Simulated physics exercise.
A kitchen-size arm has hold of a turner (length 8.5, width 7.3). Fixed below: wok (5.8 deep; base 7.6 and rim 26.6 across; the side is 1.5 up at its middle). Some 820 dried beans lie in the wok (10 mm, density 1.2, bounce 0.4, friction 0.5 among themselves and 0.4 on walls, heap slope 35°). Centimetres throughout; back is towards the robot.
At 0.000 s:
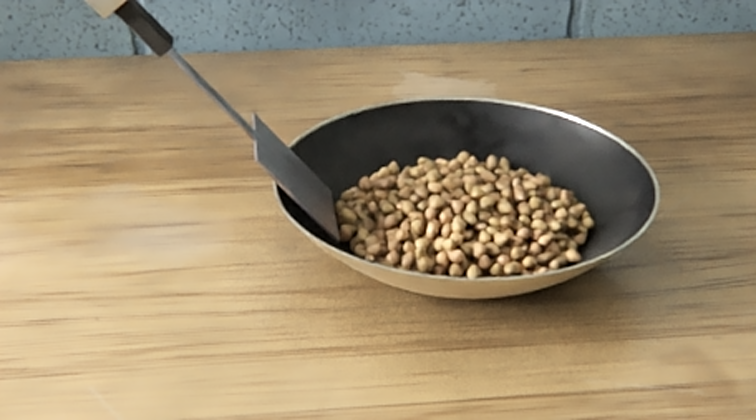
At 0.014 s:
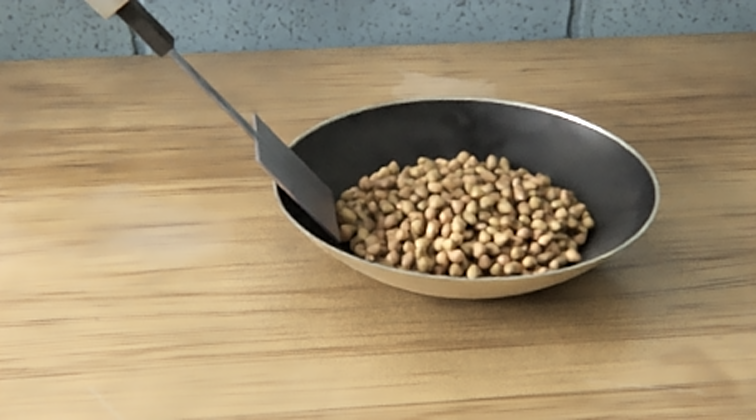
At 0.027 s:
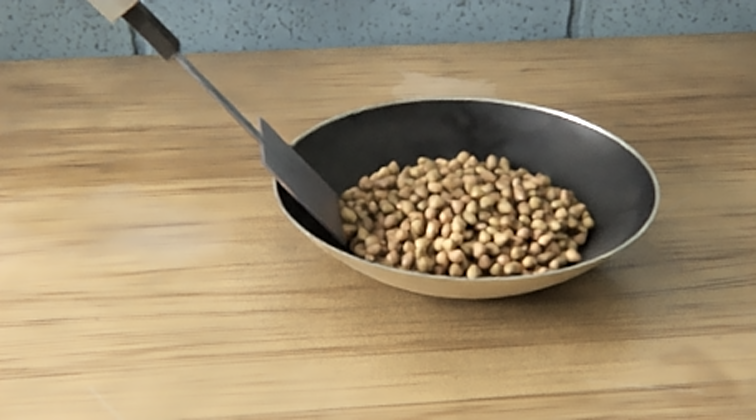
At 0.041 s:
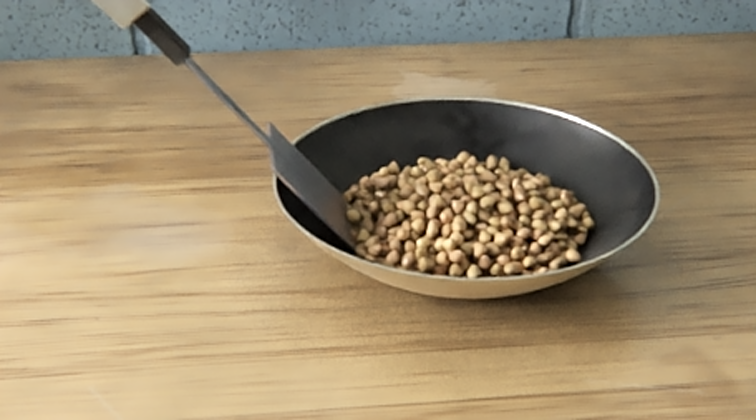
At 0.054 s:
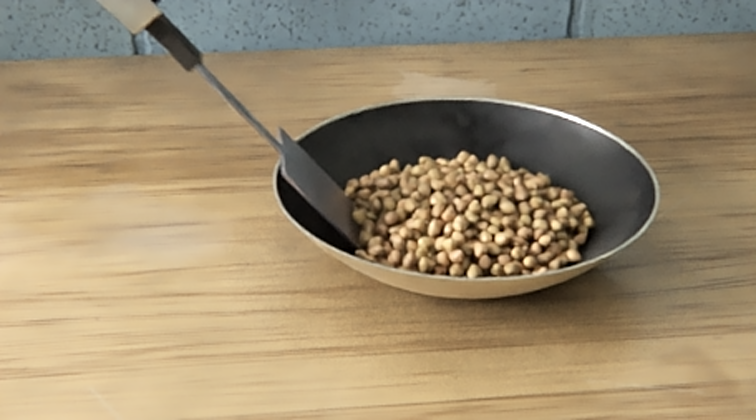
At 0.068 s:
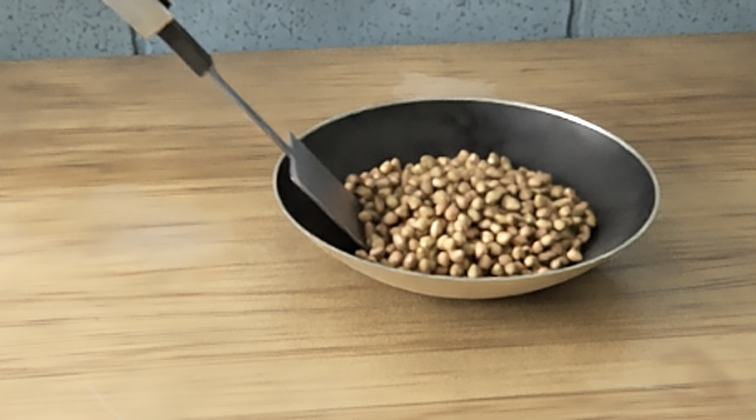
A turner with a pale handle slid slowly down and to the right inside the left edge of a dark wok, nudging the heap of tan beans only slightly while the wok stayed still.
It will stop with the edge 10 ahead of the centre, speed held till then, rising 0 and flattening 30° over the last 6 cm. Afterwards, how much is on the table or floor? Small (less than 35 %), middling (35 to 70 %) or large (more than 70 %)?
On the table or floor the share is small, less than 35 %.
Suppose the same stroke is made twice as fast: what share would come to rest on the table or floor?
It would be near 45 per cent.
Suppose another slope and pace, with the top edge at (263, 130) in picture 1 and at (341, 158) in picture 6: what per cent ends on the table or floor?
Some 45 per cent.
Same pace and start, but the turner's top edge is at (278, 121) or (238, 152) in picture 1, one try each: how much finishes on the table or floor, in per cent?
About 30 and 25 per cent.
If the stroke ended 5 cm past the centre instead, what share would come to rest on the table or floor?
Then about 5 per cent.
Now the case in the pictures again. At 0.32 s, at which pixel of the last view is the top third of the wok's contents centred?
Around (596, 168).
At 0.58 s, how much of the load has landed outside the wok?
Some 25 per cent.
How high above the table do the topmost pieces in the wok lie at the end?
Roughly 8.0 cm.
By 0.19 s, sloping 51°, highest piece 6 above the table; 815 in the wok.
By 0.32 s, sloping 42°, highest piece 8 above the table; 796 in the wok, 19 on the blade or in flight.
By 0.58 s, sloping 21°, highest piece 8 above the table; 608 in the wok, 199 on the table or floor, 8 on the blade or in flight.
By 1.63 s, sloping 21°, highest piece 8 above the table; 607 in the wok, 208 on the table or floor.
Final count, 607 in the wok, 208 on the table or floor. That is 26 % on the table or floor.
